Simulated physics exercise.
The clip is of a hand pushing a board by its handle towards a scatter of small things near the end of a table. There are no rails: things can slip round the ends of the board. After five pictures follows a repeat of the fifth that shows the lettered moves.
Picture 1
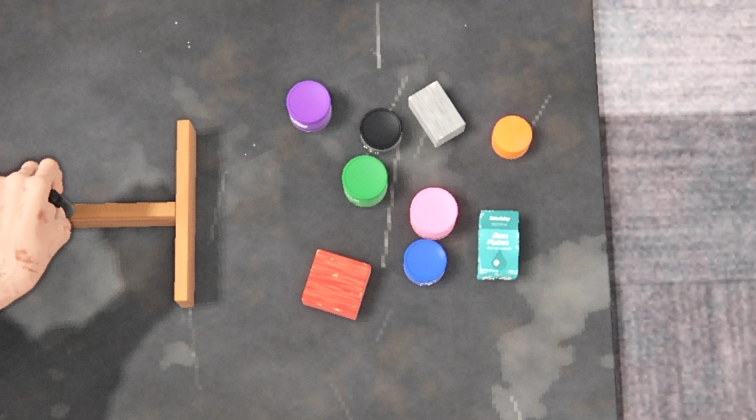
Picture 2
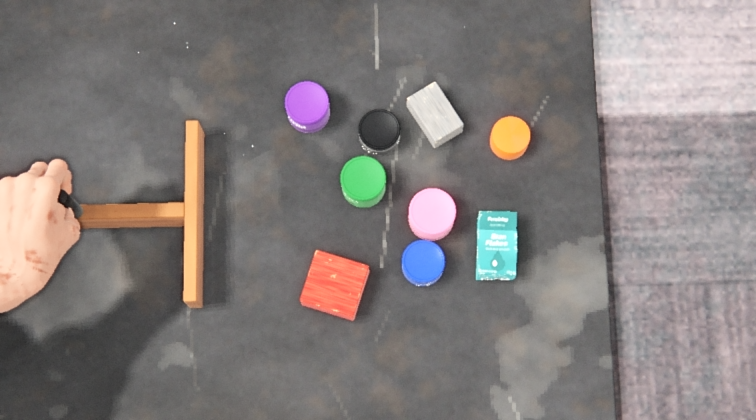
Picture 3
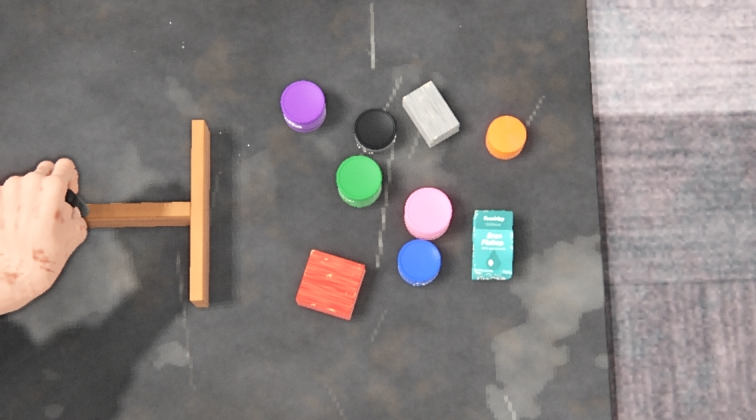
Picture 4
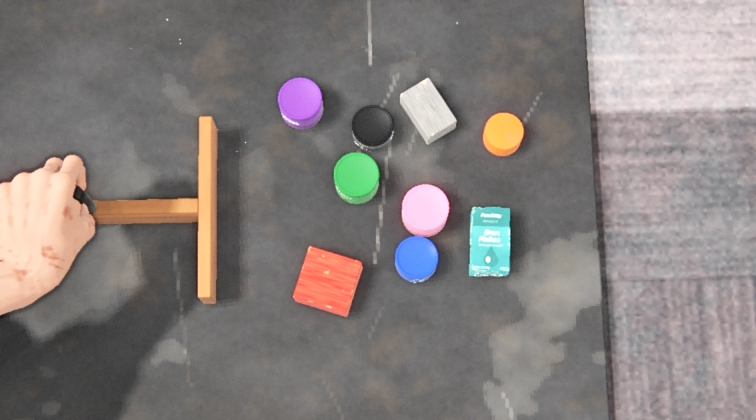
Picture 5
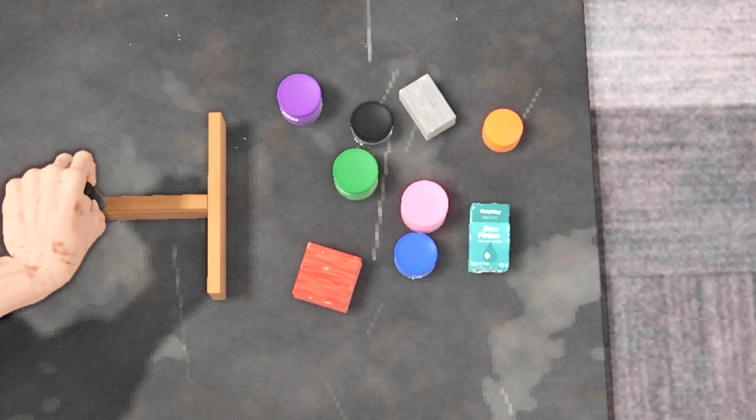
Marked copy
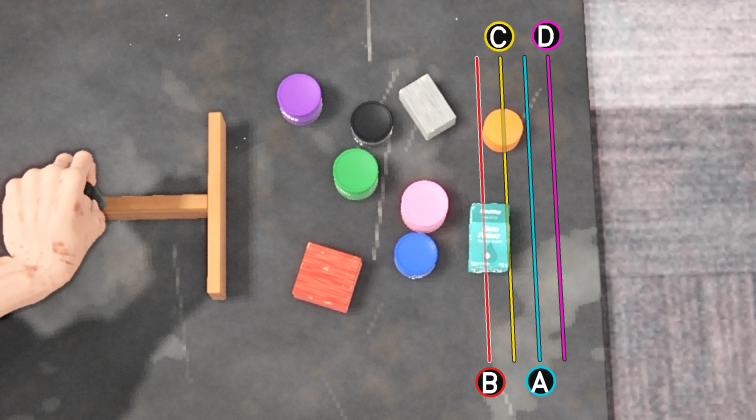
In this clip, a hand grips the handle of a wooden board and pushes it slowly a short way right across a dark table, towards scattered tubs, a red block, a grey block and a turquoise packet, without touching them.
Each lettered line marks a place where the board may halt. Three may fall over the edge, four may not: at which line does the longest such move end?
D.
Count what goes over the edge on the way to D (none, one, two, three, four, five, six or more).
Three.
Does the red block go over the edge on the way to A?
No.
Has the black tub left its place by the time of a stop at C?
By then, yes.
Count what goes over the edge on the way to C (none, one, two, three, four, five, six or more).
In all, none.
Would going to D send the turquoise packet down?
Yes.
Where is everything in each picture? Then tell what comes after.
In the first picture, pink tub (434, 214); orange tin (512, 138); purple jar (310, 107).
In the second picture, board (191, 209); blue jar (423, 263).
In the third picture, board (197, 209); turquoise packet (492, 245).
In the fourth picture, board (205, 205); black tub (373, 129).
In the fifth picture, board (214, 201); pink tub (424, 207); orange tin (502, 131); purple jar (301, 100).
On the marked copy, A at (532, 205); B at (483, 206); C at (507, 205); D at (556, 204).
Following D. Soon after the start, board (338, 198); purple jar (304, 97); red block (374, 273).
Later, board (461, 196); turquoise packet (544, 224); blue jar (544, 267).
In the end, board (556, 194); orange tin over the edge; turquoise packet over the edge; three fallen.
As for the rest, A is within the limit but short; B is within the limit but short; C is within the limit but short.
